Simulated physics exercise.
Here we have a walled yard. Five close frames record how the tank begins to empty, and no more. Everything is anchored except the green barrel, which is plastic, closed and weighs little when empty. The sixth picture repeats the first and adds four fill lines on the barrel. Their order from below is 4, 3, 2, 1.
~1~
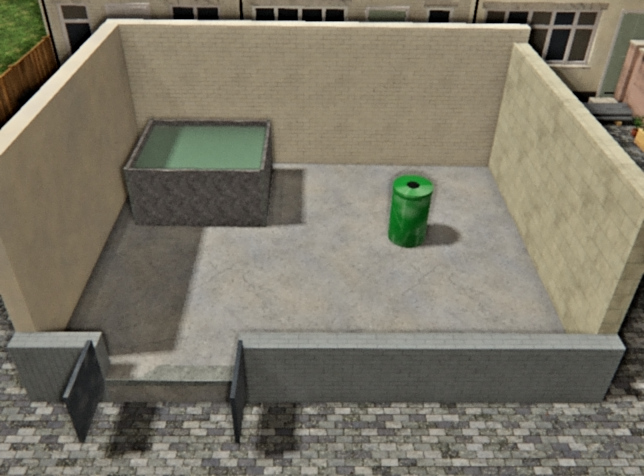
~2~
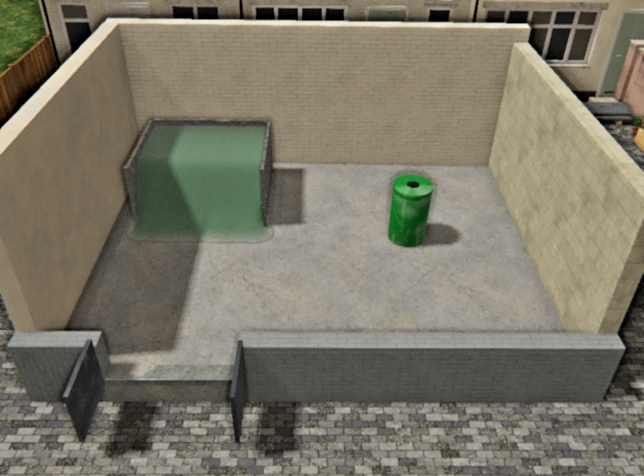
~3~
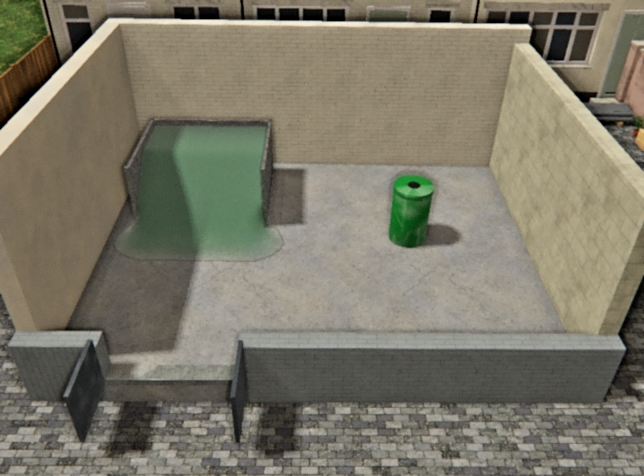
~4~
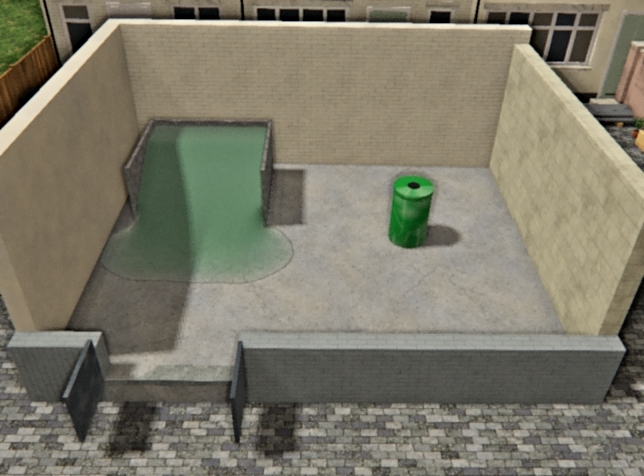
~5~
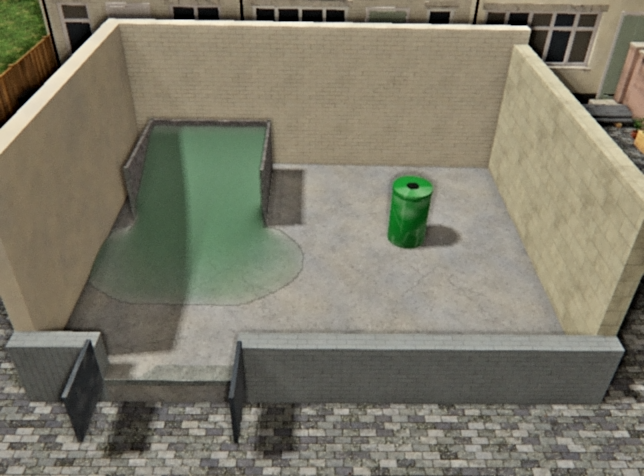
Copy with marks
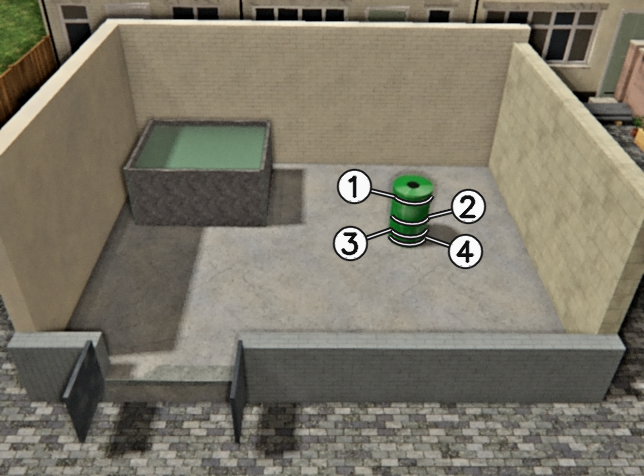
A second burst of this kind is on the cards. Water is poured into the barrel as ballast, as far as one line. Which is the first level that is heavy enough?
Use line 4.
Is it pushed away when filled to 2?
No, that is safe.
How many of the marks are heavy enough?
All of them.
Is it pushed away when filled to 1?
No, not at all.
In white, 1 at (414, 203); 2 at (412, 224); 3 at (410, 237); 4 at (409, 244); from the bottom up 4, 3, 2, 1.
Choosing 1, it does not move.
Choosing 2, it does not move.
Choosing 3, it does not move.
Choosing 4, it does not move.
